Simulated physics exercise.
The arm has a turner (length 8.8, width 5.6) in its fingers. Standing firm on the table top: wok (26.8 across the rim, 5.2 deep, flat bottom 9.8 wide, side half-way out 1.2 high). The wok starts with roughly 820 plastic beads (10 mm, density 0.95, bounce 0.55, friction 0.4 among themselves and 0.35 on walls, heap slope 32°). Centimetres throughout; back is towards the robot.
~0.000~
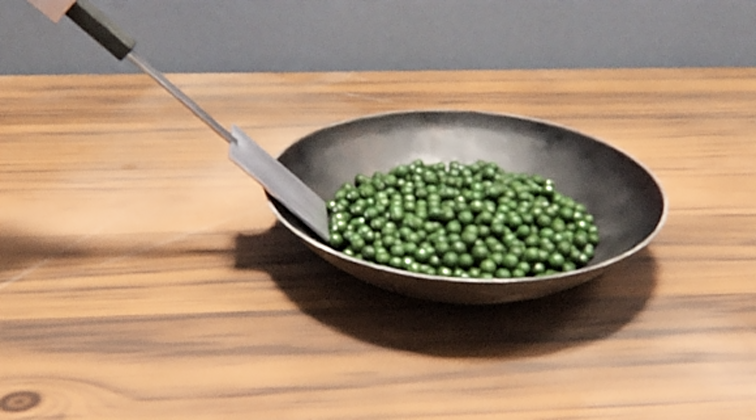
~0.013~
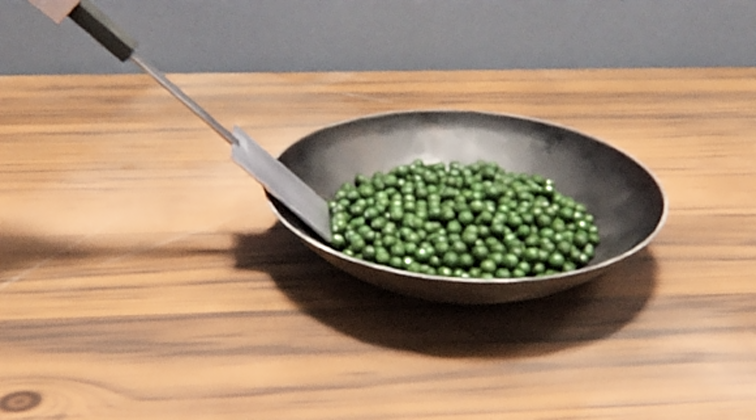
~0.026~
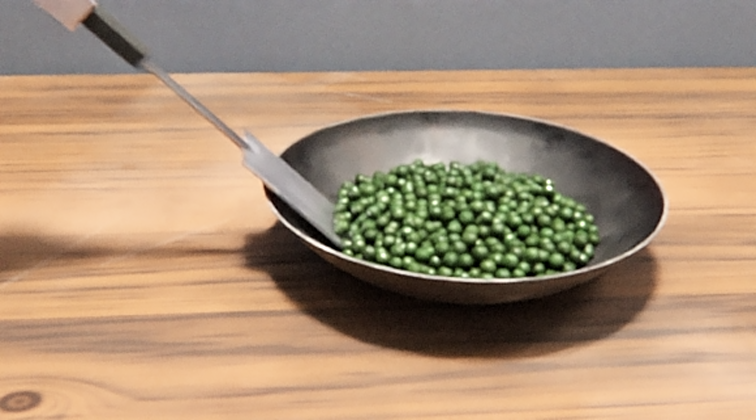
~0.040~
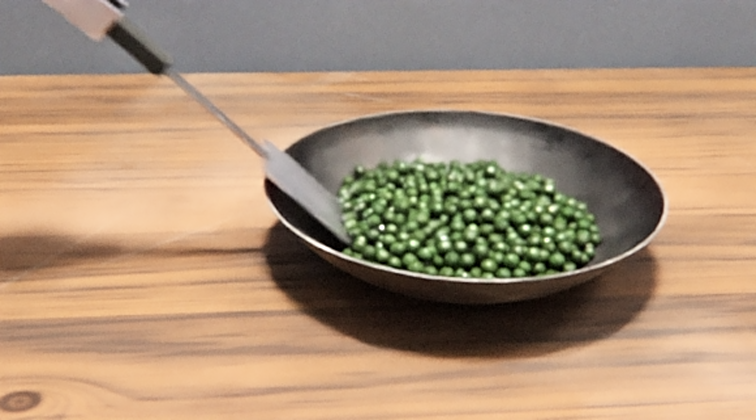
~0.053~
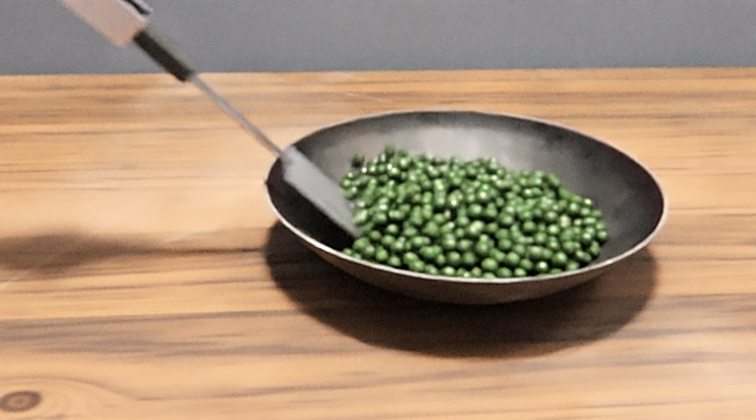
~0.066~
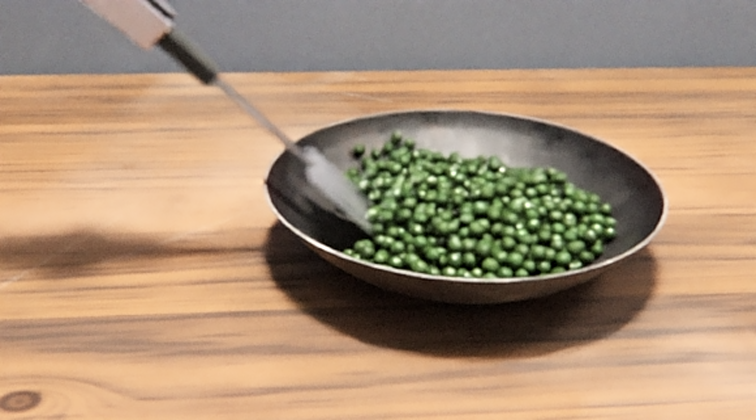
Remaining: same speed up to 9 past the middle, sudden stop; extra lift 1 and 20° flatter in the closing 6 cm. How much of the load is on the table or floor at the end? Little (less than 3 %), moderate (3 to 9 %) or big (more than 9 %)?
Share on the table or floor: Big (more than 9 %).
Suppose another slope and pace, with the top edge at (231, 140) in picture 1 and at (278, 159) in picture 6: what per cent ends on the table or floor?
About 10 per cent.
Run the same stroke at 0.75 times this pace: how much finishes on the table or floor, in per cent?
Some 15 per cent.
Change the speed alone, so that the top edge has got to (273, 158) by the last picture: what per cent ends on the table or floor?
About 5 per cent.
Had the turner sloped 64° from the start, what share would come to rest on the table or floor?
In that case some 25 per cent.
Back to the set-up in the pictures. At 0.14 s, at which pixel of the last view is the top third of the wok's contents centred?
At about (527, 193).
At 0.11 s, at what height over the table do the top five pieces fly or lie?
Roughly 6 cm.
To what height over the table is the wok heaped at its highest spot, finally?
Roughly 6.0 cm.
After 0.11 s, sloping 45°, highest piece 7 above the table; 821 in the wok.
After 0.14 s, sloping 40°, highest piece 7 above the table; 820 in the wok, 1 on the blade or in flight.
After 0.36 s, sloping 25°, highest piece 8 above the table; 676 in the wok, 128 on the table or floor, 17 on the blade or in flight.
After 1.41 s, sloping 25°, highest piece 5 above the table; 675 in the wok, 146 on the table or floor.
In the end, 675 in the wok, 146 on the table or floor. That is 18 % on the table or floor.
